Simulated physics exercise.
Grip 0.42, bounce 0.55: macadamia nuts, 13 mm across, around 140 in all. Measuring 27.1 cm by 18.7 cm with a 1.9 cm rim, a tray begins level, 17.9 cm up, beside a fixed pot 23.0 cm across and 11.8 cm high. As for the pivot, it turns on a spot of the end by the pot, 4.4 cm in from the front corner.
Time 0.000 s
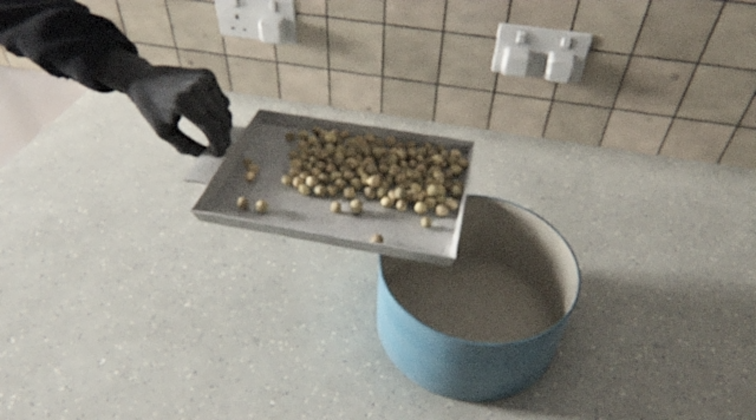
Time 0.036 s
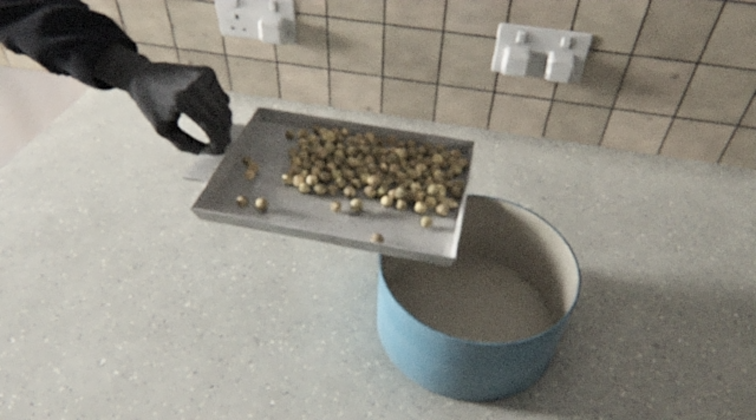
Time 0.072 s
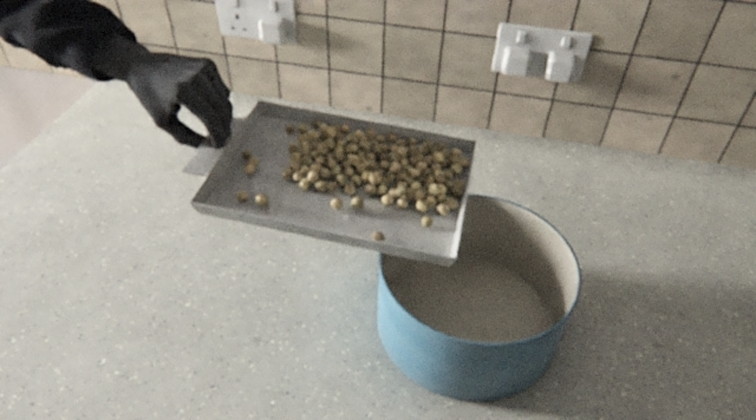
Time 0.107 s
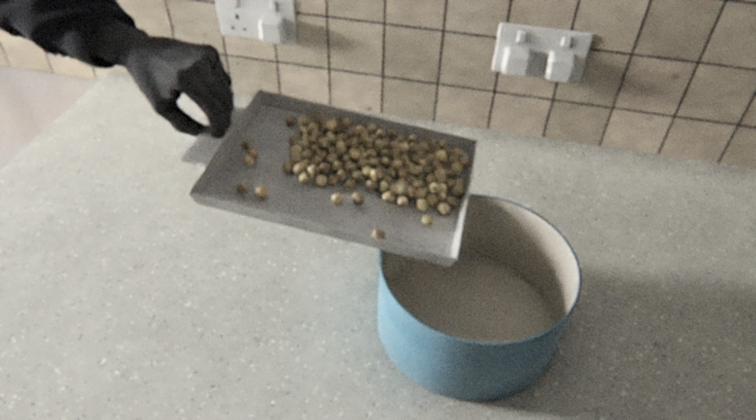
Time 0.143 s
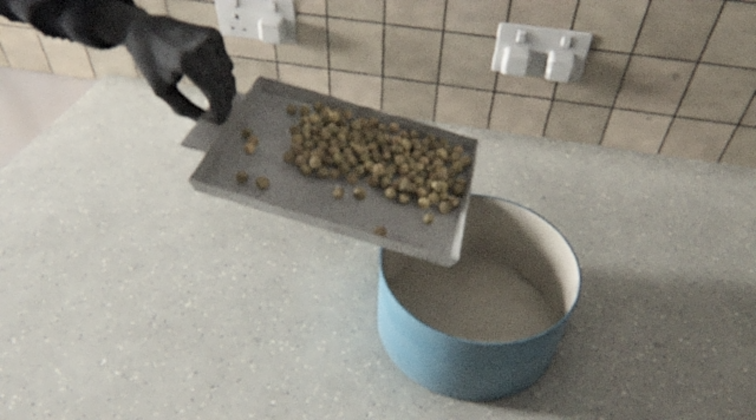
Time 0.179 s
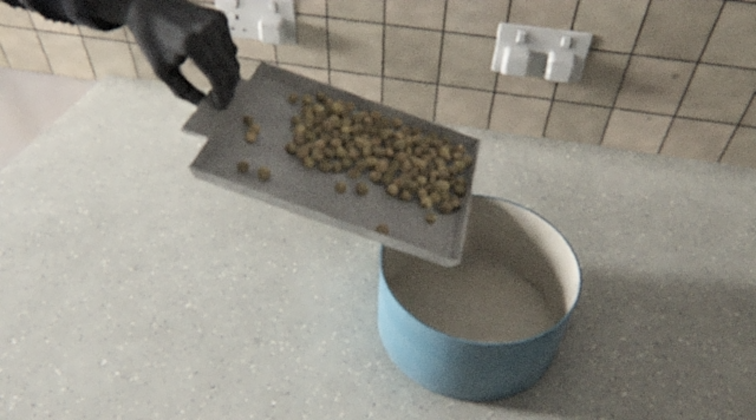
A black-gloved hand raises the left end of a grey tray of small round nuts.
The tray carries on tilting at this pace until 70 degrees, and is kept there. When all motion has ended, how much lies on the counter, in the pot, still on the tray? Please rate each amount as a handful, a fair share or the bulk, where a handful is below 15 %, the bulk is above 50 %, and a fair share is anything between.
Counter: A handful; pot: The bulk; tray: A fair share.
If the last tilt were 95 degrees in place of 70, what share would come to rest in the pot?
Around 100 per cent, then.
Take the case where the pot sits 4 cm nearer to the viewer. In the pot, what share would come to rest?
Share in pot: Approx. 65 %.
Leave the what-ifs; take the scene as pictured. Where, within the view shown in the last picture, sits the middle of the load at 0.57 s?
Look about (456, 168) in the last view.
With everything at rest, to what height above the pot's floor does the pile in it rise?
Measured height: Approx. 2.5 cm.
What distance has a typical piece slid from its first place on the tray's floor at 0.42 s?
3 cm.
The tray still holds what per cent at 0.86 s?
Something like 50 percent, roughly.
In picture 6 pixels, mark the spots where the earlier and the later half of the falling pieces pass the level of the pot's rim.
First half close to (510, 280), second half close to (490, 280).
Then, at 0.42 s, tilt 43 degrees; the tray holds 100 %, the pot 0 %.
After 0.57 s, tilt 61 degrees; the tray holds 100 %, the pot 0 %.
After 0.86 s, tilt 70 degrees; the tray holds 50 %, the pot 40 %.
At rest (2.0 s), counter 0 %, pot 70 %, tray 30 %.
